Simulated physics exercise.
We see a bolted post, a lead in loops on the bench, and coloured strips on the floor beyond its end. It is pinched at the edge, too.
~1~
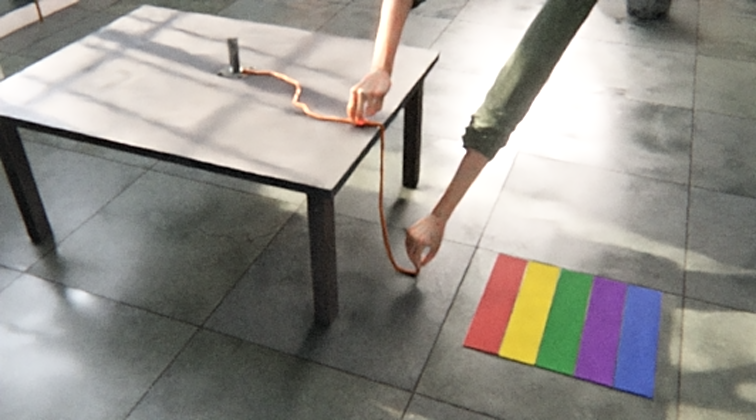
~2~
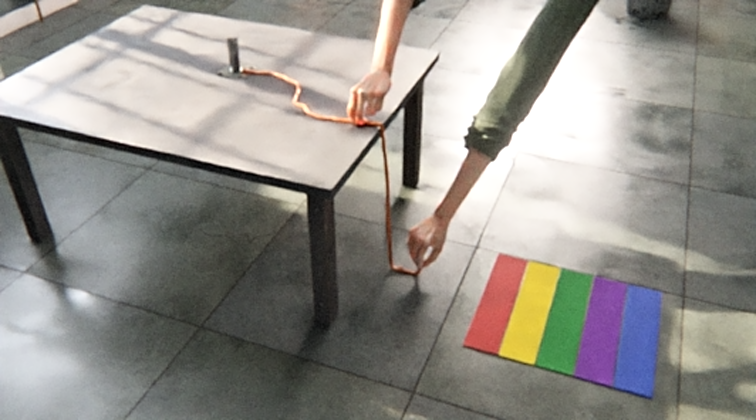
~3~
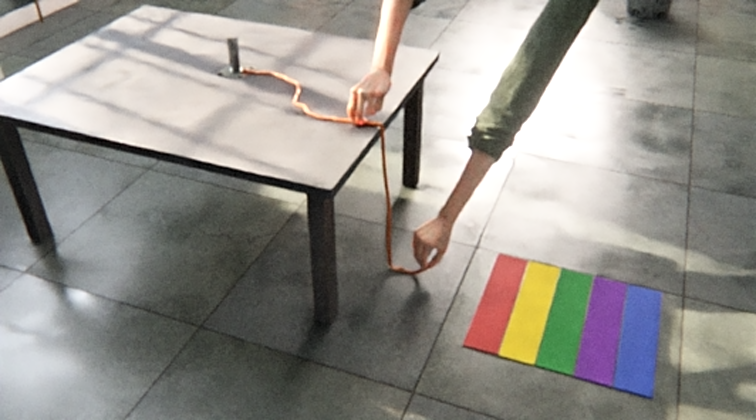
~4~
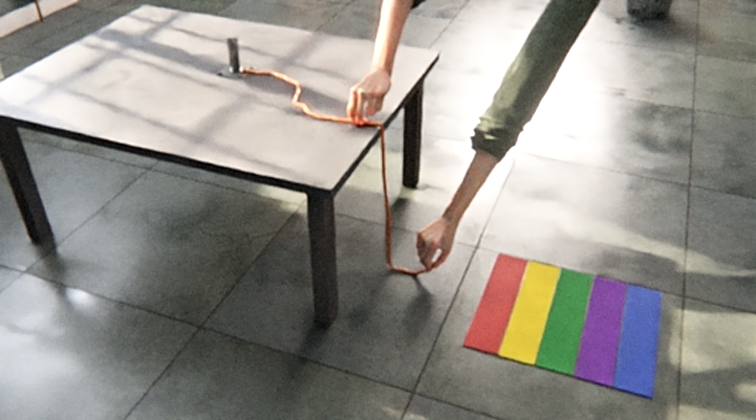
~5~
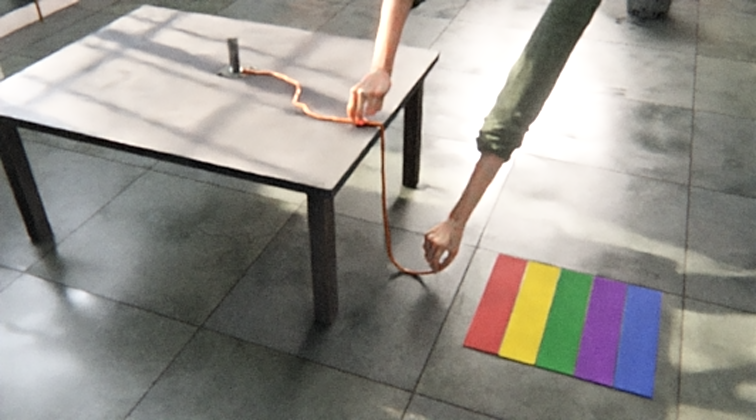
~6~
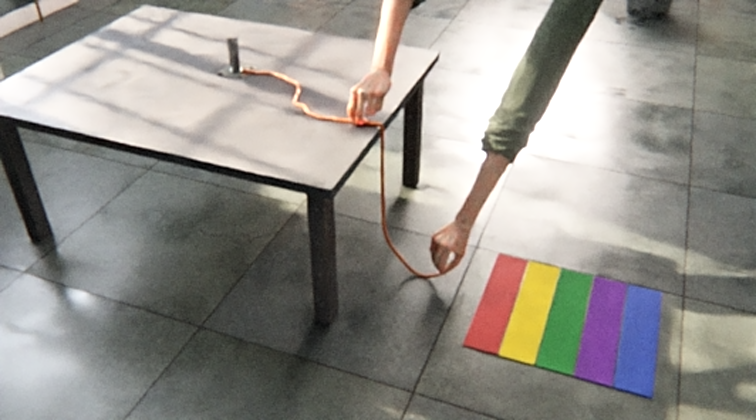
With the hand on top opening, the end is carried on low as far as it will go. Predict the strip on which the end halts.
The green strip.
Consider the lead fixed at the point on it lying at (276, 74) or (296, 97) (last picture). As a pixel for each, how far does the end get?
Try by try: (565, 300), (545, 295).
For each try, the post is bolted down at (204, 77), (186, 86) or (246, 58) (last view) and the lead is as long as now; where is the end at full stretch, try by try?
(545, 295), (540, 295) and (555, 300), in that order.
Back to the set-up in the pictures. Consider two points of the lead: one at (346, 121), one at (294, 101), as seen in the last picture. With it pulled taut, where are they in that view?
(384, 126) and (325, 102), approximately.
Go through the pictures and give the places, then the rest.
End (420, 265); red (487, 331); yellow (522, 341); green (559, 351); purple (597, 361); blue (635, 372), in the first picture.
End (423, 266); lead through (270, 73) (297, 95) (329, 119) (383, 143) (388, 203) (390, 256), in the second picture.
End (428, 267), in the third picture.
End (432, 268); lead through (270, 73) (297, 95) (329, 119) (383, 142) (387, 202) (388, 256), in the fourth picture.
End (438, 269), in the fifth picture.
End (445, 271); lead through (270, 73) (297, 95) (329, 119) (382, 142) (383, 202) (398, 255), in the sixth picture.
Soon after, end near (499, 285); over red.
Then, end near (543, 296); over yellow.
At full stretch, end near (571, 303); over green. It gets as far as the green strip.
